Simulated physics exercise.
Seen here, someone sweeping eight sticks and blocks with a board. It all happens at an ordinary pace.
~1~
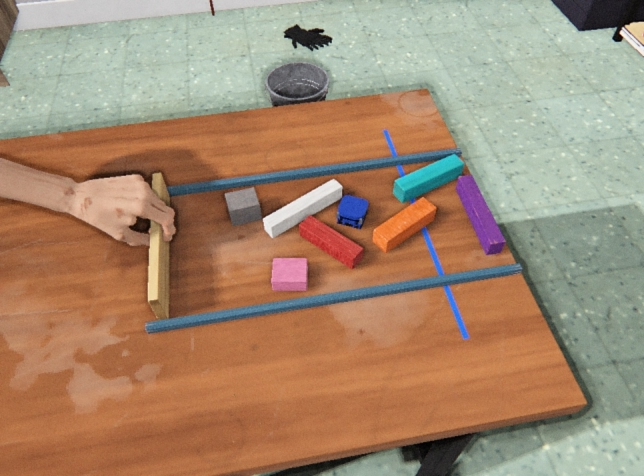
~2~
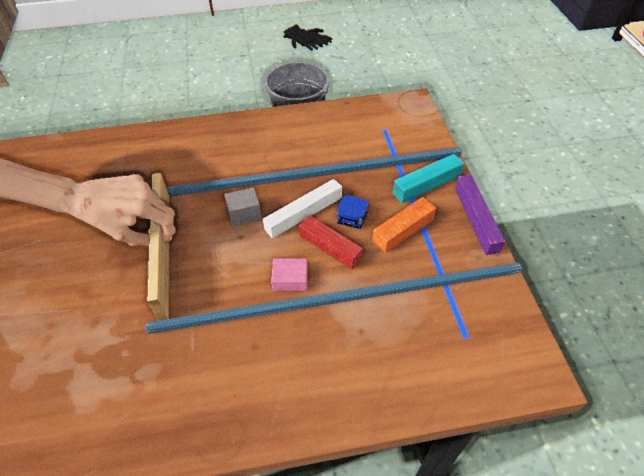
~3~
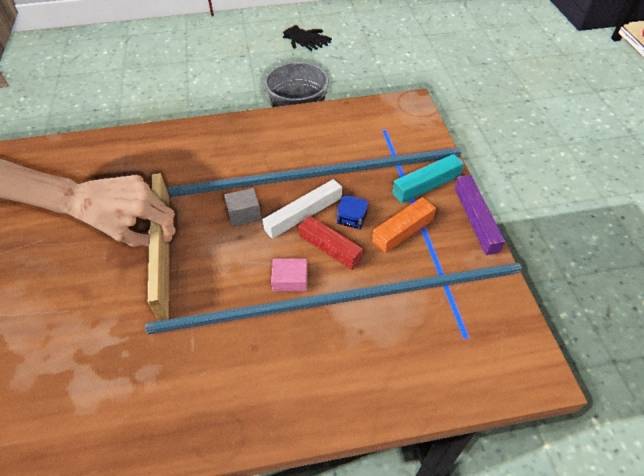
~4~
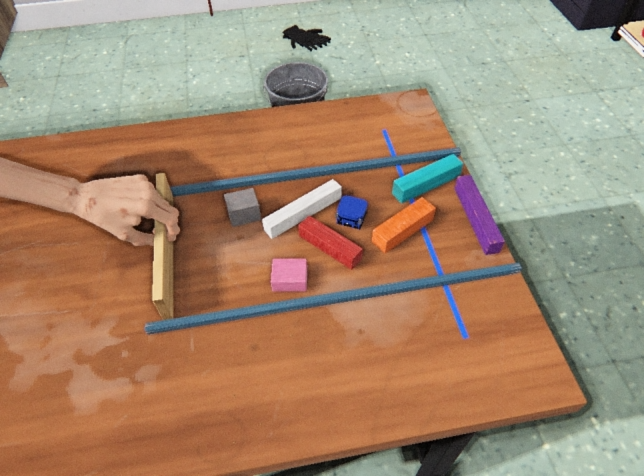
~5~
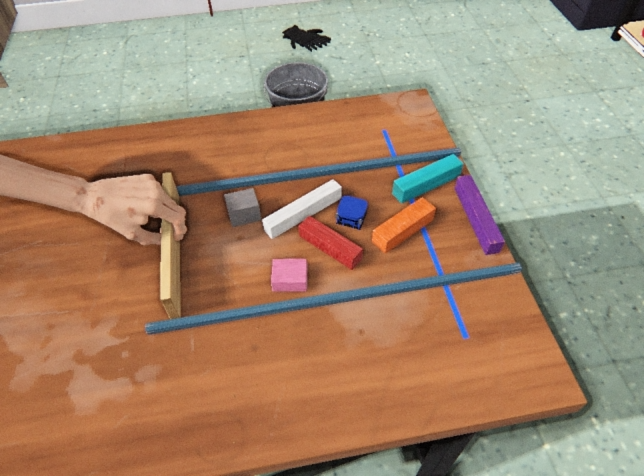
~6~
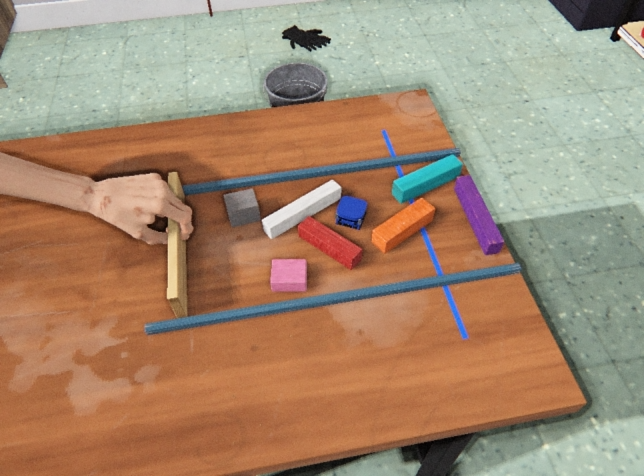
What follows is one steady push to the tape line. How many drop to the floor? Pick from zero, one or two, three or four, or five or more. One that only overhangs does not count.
In the end the number that fall off is one or two.
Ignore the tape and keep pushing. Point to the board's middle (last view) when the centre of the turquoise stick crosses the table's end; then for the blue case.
About (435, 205), and (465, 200) for the other.
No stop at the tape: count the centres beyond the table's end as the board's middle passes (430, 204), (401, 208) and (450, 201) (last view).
The counts: 1, 0 and 3.
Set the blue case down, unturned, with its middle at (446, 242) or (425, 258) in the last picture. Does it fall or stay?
In turn it stays on; remains up.
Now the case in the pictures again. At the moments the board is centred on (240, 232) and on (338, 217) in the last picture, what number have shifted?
The counts are 1 and 6.
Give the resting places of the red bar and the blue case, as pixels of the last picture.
The red bar at (461, 238), the blue case at (446, 215).
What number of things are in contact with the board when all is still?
That makes 4.
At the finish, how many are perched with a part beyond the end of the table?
Overhanging: 2.
Soon after, none off yet; purple bar at rest near (477, 214); turquoise stick at rest near (427, 179); orange bar at rest near (404, 225).
Then, none off yet; purple bar moving near (480, 215); turquoise stick moved a little near (439, 182); orange bar moved about its own width near (445, 209).
At rest, the number that fall off is one or two; fallen, purple bar.
